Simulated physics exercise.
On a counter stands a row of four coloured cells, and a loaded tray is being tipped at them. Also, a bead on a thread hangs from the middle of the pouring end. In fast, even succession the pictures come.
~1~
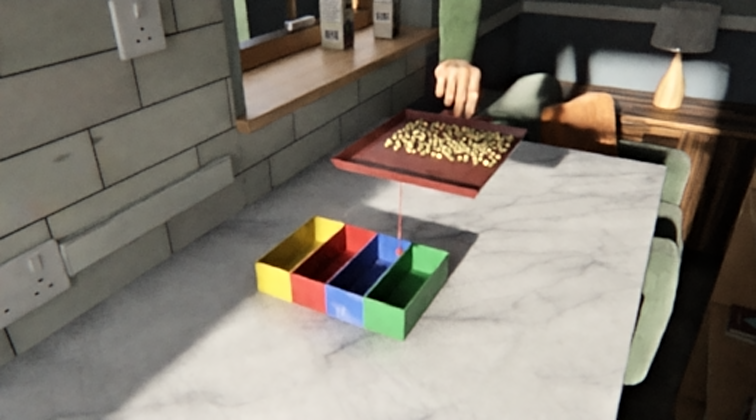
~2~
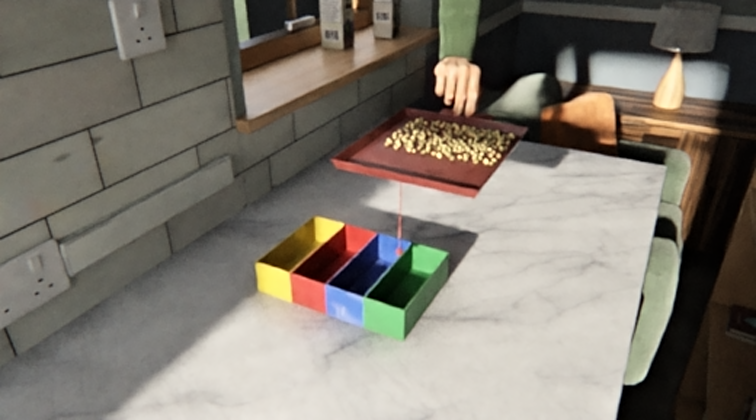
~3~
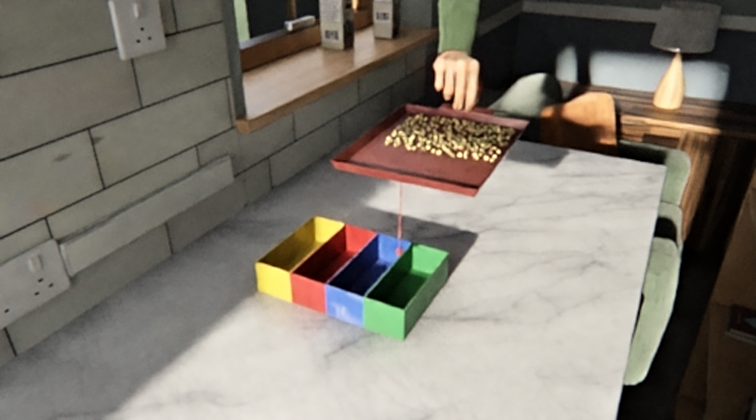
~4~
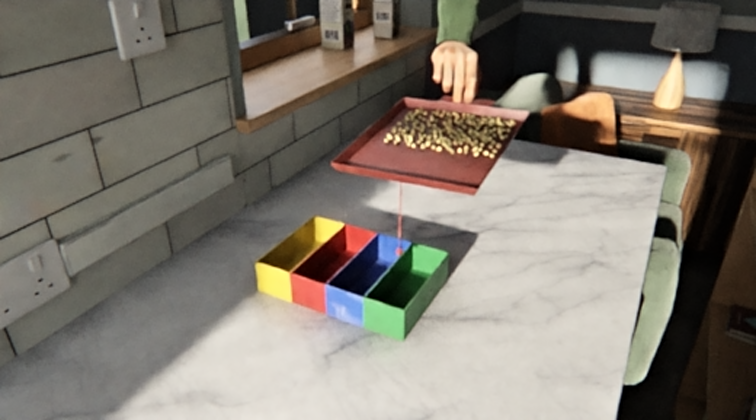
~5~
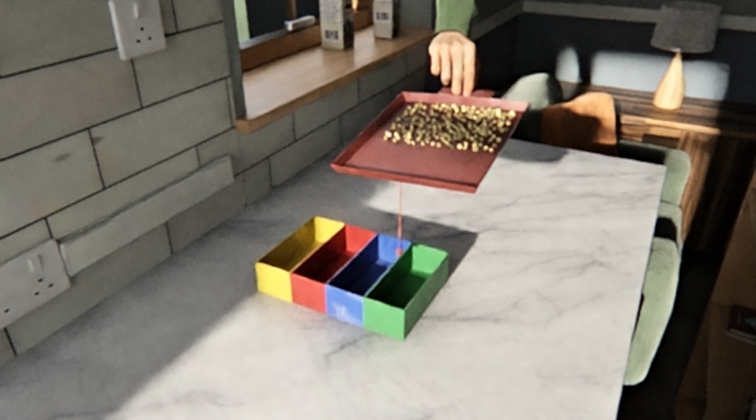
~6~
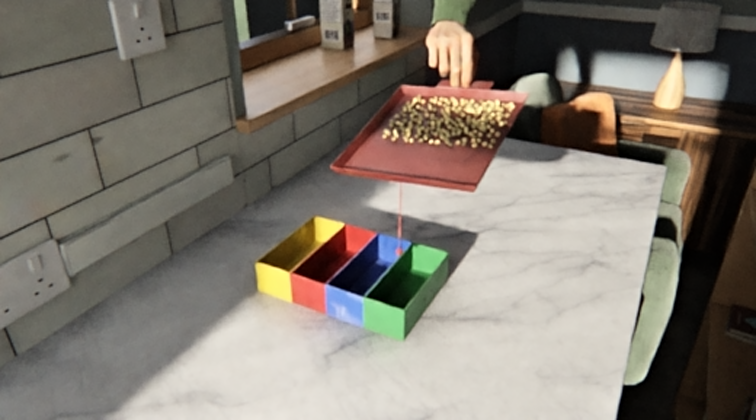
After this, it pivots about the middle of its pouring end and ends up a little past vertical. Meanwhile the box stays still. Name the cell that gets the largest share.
Red.
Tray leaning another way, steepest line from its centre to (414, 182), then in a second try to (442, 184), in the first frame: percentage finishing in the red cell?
First case about 0 percent; second case about 0 percent.
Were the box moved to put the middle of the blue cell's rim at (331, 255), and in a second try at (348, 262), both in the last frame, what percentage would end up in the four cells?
In turn 100 and 100 in a hundred.
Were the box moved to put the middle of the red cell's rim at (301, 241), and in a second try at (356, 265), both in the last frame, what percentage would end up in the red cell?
Roughly 0 per cent, then roughly 30 per cent.
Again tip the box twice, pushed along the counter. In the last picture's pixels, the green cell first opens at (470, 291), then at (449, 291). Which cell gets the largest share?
Case A: Yellow; case B: The cell in yellow.
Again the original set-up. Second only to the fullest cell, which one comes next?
The blue cell.
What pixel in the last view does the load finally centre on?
The centre ends up roughly at (334, 279).
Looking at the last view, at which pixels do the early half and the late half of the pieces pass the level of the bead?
Earlier portion about (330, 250); later portion about (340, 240).
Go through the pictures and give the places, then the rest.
The first picture shows corners of the pouring end (337, 158) and (475, 188), level; middle of the load (453, 142), soya beans; bead on its thread (399, 252); yellow cell (274, 279); red cell (308, 291); blue cell (345, 303); green cell (384, 316).
The second picture shows corners of the pouring end (337, 159) and (475, 188), level; middle of the load (453, 141).
The third picture shows corners of the pouring end (337, 160) and (475, 187), tipped barely, lowest at the left corner; middle of the load (453, 137).
The fourth picture shows corners of the pouring end (336, 161) and (474, 186), tipped a little, lowest at the left corner; middle of the load (453, 131).
The fifth picture shows corners of the pouring end (336, 163) and (474, 184), tipped a little, lowest at the left corner; middle of the load (453, 126).
The sixth picture shows corners of the pouring end (336, 165) and (473, 183), tipped a little, lowest at the left corner; middle of the load (451, 121); yellow cell (274, 279); red cell (308, 291); blue cell (345, 303); green cell (384, 316).
Just after the last frame, tray tipped steeply; roughly half on the tray; roughly a quarter in the red cell; about a tenth in the blue cell; about a tenth in the yellow cell; just a few in the green cell; about a tenth falling or outside the box.
A moment on, tray tipped right over; the larger part in the red cell; about a tenth in the blue cell; about a tenth in the yellow cell; just a few in the green cell; just a few falling or outside the box.
Further on, tray tipped past a quarter turn; the larger part in the red cell; about a tenth in the blue cell; about a tenth in the yellow cell; just a few in the green cell; just a few falling or outside the box.
When it is over, tray tipped past a quarter turn; the larger part in the red cell; about a tenth in the blue cell; about a tenth in the yellow cell; just a few in the green cell; just a few outside the box.
